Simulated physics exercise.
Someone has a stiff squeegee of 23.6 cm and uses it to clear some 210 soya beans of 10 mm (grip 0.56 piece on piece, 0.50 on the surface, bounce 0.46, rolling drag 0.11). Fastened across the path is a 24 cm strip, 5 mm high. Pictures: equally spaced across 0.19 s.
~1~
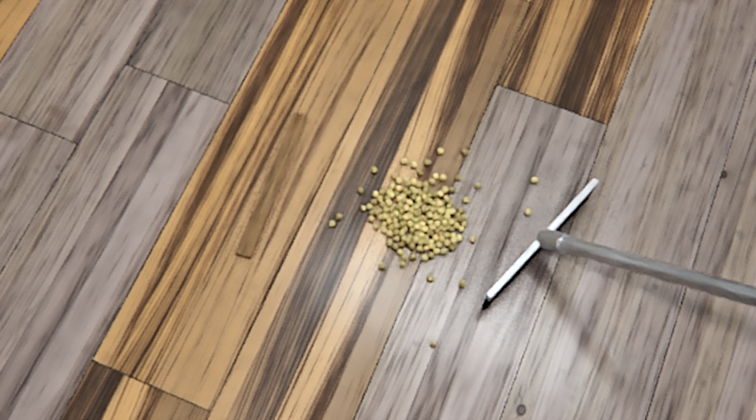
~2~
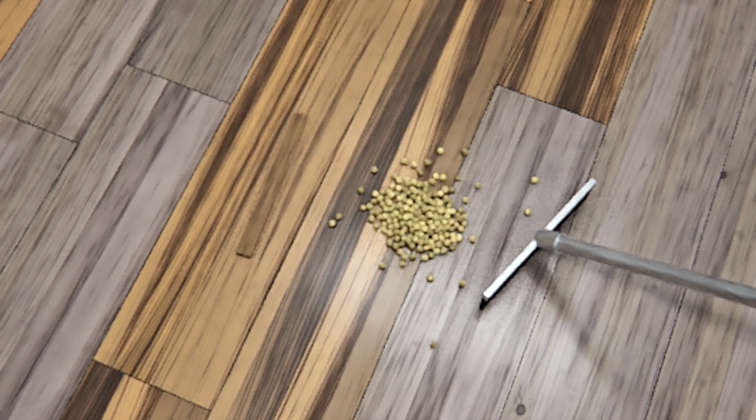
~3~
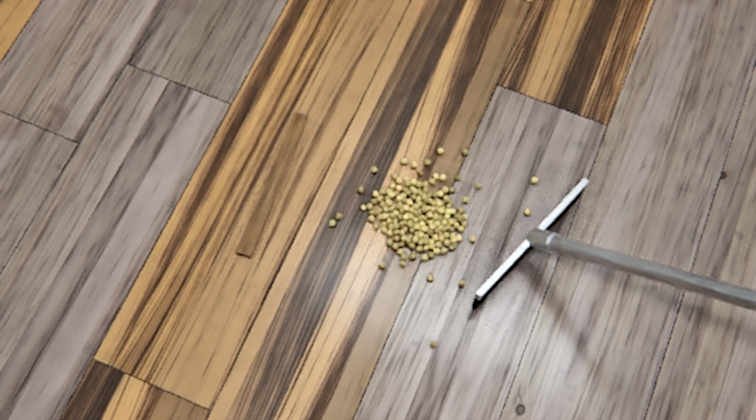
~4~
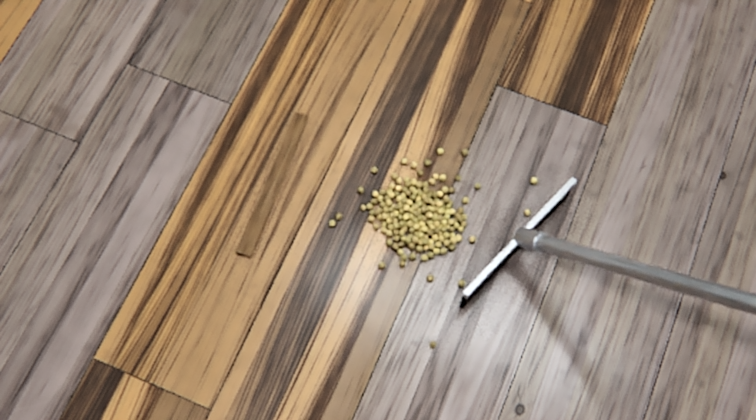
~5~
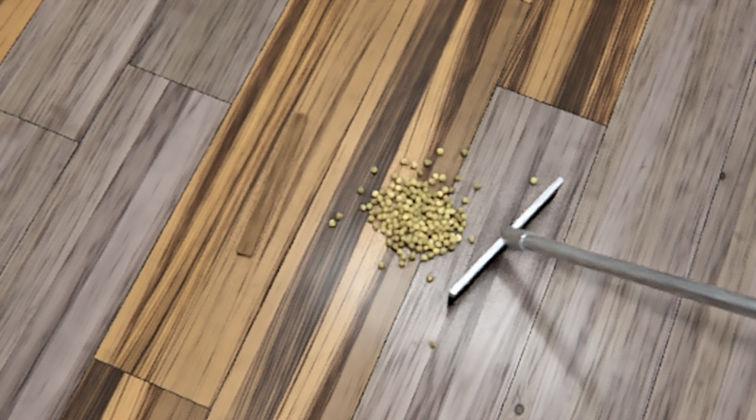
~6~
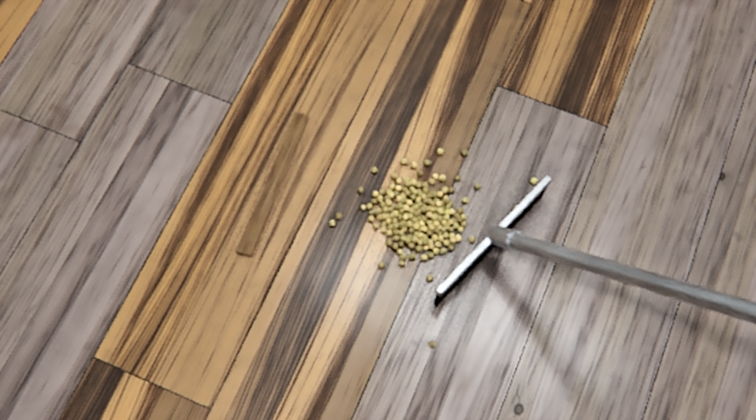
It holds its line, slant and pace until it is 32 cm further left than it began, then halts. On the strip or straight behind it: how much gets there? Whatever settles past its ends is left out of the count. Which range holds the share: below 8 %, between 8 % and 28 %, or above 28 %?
It lies below 8 %.
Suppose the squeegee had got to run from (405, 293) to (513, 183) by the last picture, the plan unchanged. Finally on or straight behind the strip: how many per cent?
More than 0.
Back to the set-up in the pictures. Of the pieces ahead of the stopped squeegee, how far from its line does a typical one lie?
That comes to about 4 centimetres.
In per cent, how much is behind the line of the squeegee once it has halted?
I'd put it at some 20 in a hundred.
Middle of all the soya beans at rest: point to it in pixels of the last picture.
Close to pixel (338, 173) in the last view.
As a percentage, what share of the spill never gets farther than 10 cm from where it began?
I'd put it at close to 25 percent.
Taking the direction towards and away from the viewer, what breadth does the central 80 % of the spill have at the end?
I'd say some 16 centimetres.
Then, 0.29 s after the last picture, squeegee 20 cm from its start, spill 15 cm wide; elsewhere 100 %.
Then, 0.57 s after the last picture, squeegee 33 cm from its start, spill 19 cm wide; elsewhere 100 %.
Then, 0.82 s after the last picture, squeegee 33 cm from its start, spill 20 cm wide; elsewhere 100 %.
In the end, on or straight behind the strip 0 %, elsewhere 100 %.
